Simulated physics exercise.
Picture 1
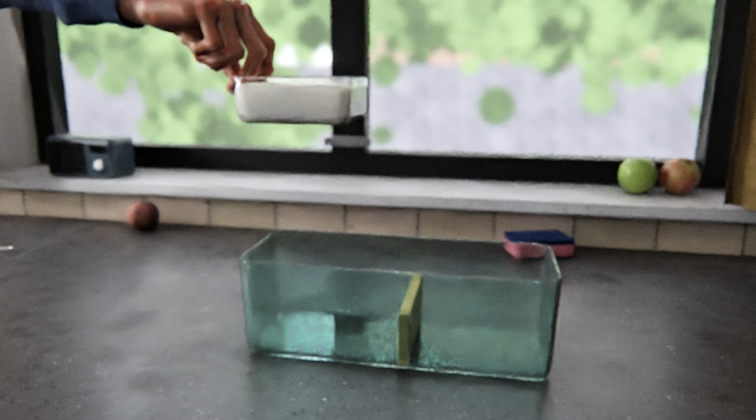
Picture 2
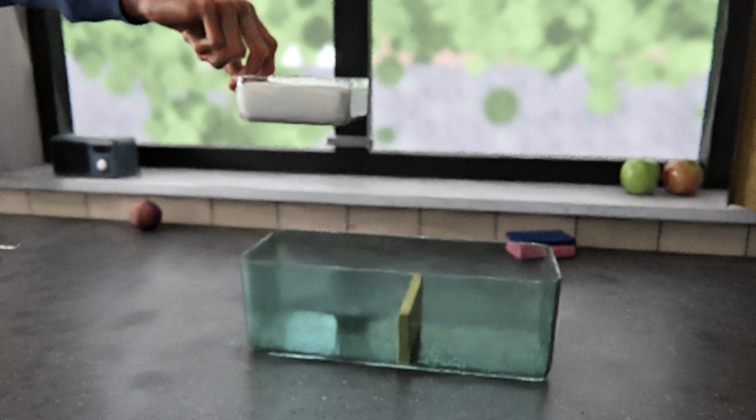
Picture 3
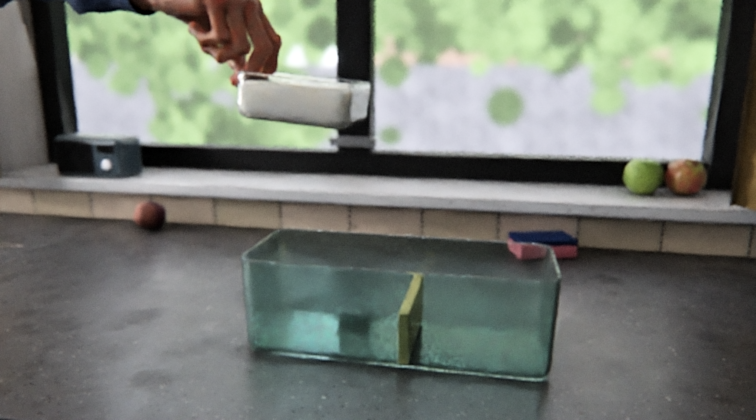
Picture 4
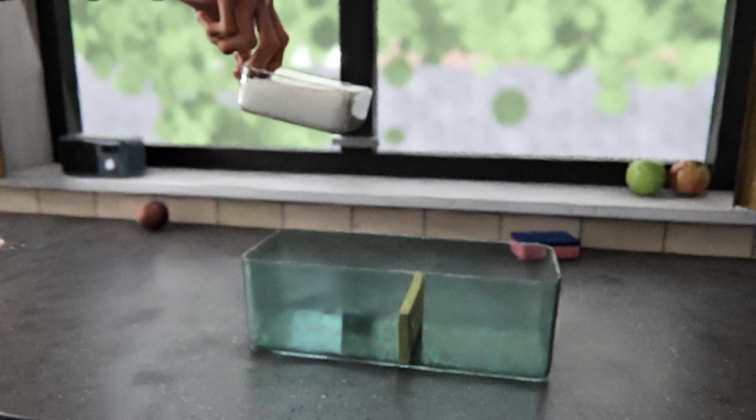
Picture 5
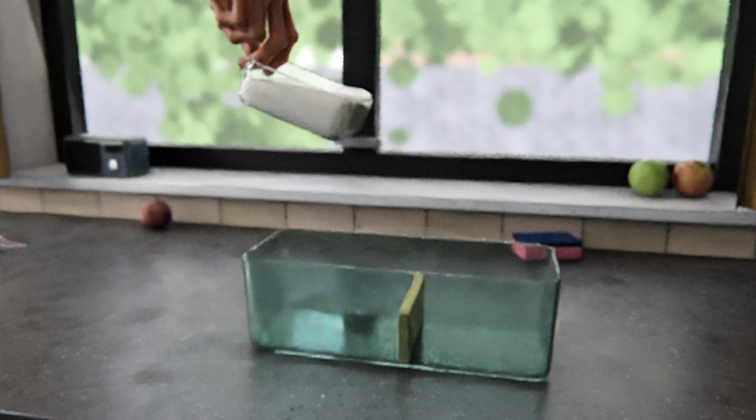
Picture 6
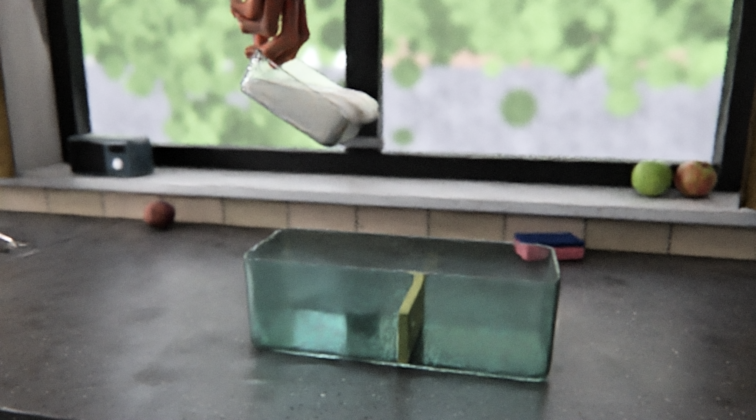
A hand tilting a small white container of milk steadily down to the right above a divided glass basin on a dark counter.
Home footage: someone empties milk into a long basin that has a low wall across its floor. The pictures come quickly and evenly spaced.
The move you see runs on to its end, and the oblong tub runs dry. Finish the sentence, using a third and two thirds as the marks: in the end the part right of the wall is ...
Between a third and two thirds of the whole.
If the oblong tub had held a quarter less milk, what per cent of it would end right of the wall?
About 35 in a hundred.
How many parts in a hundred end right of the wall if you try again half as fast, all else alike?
Some 60 per cent.
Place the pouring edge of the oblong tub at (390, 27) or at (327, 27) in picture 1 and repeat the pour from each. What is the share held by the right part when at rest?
The first start yields 75 per cent, the second 15 per cent.
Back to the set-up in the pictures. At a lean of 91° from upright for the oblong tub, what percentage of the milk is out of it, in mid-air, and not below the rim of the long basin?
Around 50 in a hundred, more or less.
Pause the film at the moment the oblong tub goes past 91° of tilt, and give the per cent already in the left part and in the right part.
About 5 per cent left, 35 per cent right.
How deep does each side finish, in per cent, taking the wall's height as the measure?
About 10 left, about 20 right.
A moment on, the oblong tub is tipped on its side and 8 per cent is still to pour, 5 is left of the wall and 34 right of it.
Next, the oblong tub is tipped right over and 2 per cent is still to pour, 32 is left of the wall and 56 right of it.
Then the oblong tub is tipped right over and 0 per cent is still to pour, 38 is left of the wall and 55 right of it.
Later the oblong tub is tipped right over and 0 per cent is still to pour, 38 is left of the wall and 56 right of it.
At rest 38 per cent lies left of the wall, 56 right of it and 7 outside.
